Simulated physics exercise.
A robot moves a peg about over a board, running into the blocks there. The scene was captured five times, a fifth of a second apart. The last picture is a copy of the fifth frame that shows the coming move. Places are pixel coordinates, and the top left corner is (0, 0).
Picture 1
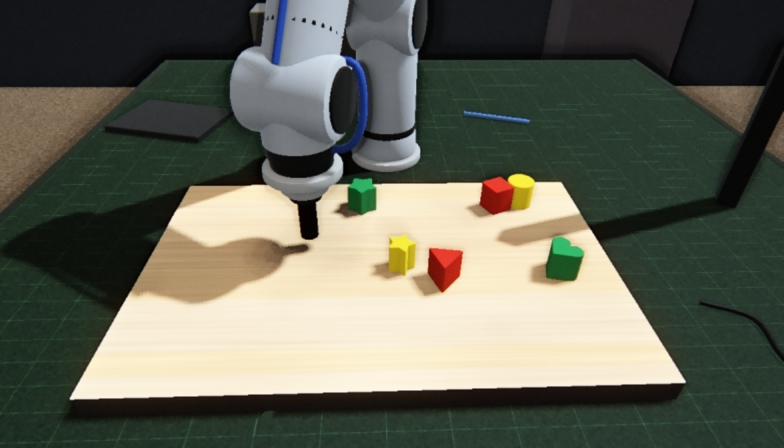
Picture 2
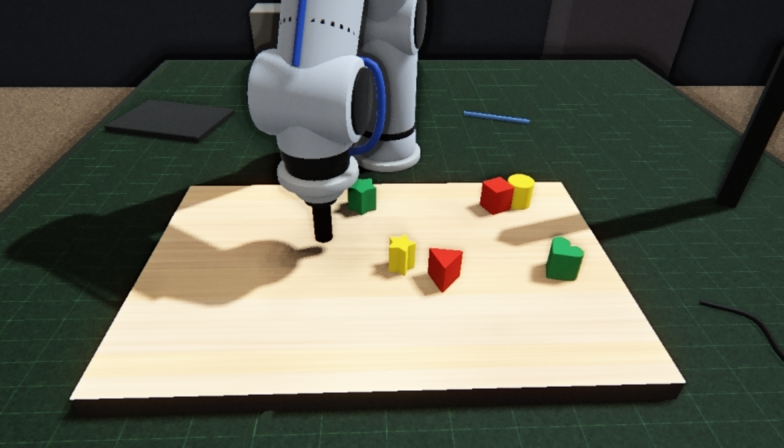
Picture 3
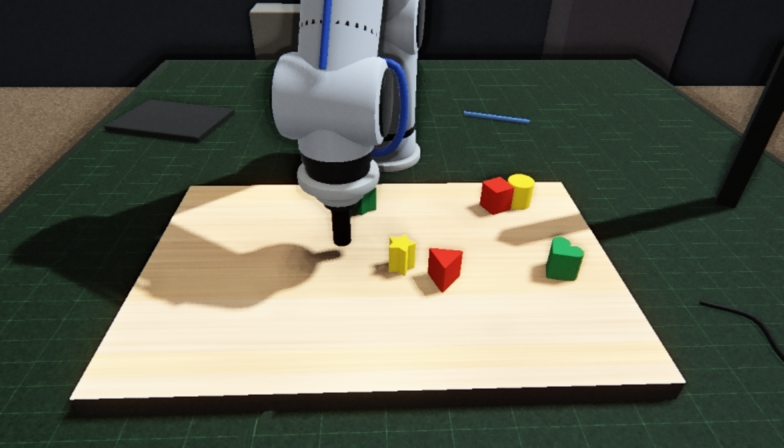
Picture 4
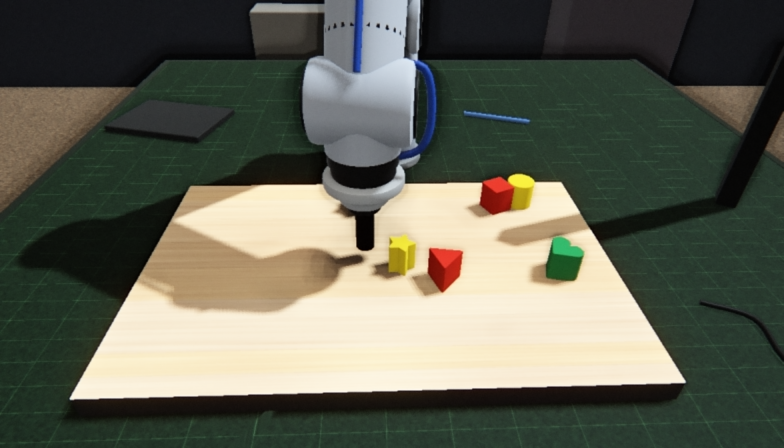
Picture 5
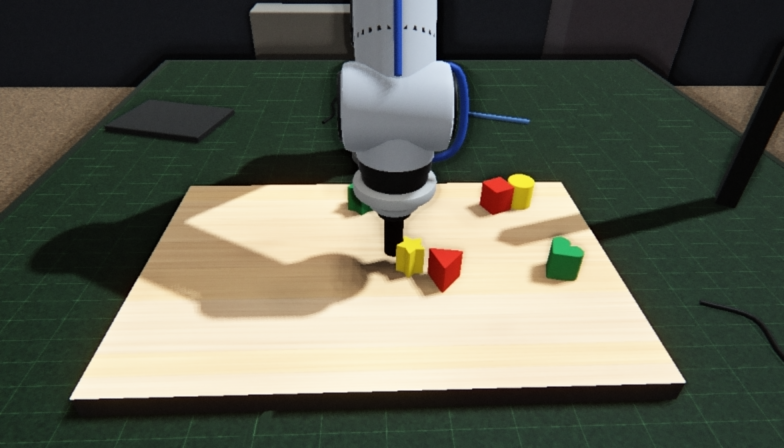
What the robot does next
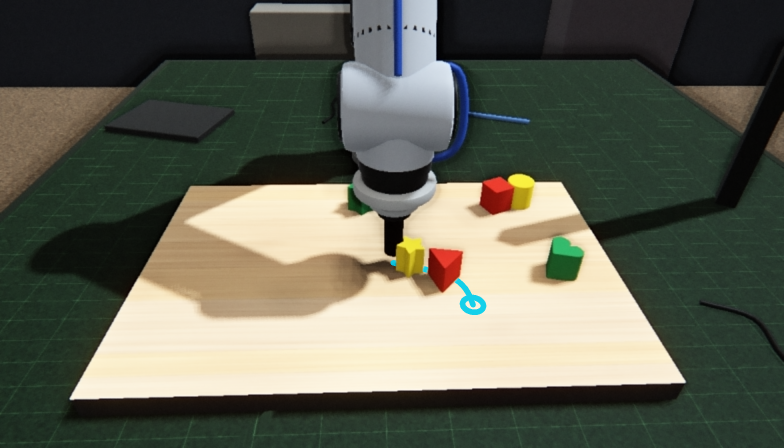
To begin with, a robot arm holds a black peg above a wooden board scattered with red, yellow and green blocks. The arm moves steadily to the right, passing in front of a green block while the blocks stay still. Then the peg reaches the yellow star block and nudges it slightly right, toward the red triangular piece.
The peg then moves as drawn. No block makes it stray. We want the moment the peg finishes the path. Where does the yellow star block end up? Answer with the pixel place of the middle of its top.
The spot you're after is about (497, 287) in the image.
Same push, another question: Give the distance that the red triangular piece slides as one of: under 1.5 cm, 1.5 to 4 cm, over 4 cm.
It shifts by more than 4 cm.
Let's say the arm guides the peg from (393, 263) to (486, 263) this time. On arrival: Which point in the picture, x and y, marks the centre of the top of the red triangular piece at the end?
For the centre of its top, I'd go with (470, 268).
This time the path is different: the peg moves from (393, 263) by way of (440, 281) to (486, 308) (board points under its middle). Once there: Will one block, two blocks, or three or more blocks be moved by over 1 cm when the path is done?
The count is two.
Drawn move, from (393, 263) by way of (426, 270) and (458, 281) to (473, 305).
What follows on the original path. One third of the way, peg (427, 258); yellow star block (444, 253), turned 15° clockwise; red triangular piece (468, 262), turned 20° clockwise.
Two thirds of the way, peg (459, 270); yellow star block (476, 266), turned 25° clockwise; red triangular piece (499, 277), turned 35° clockwise.
At the end, peg (475, 293); yellow star block (497, 287); red triangular piece (524, 291), turned 15° clockwise.
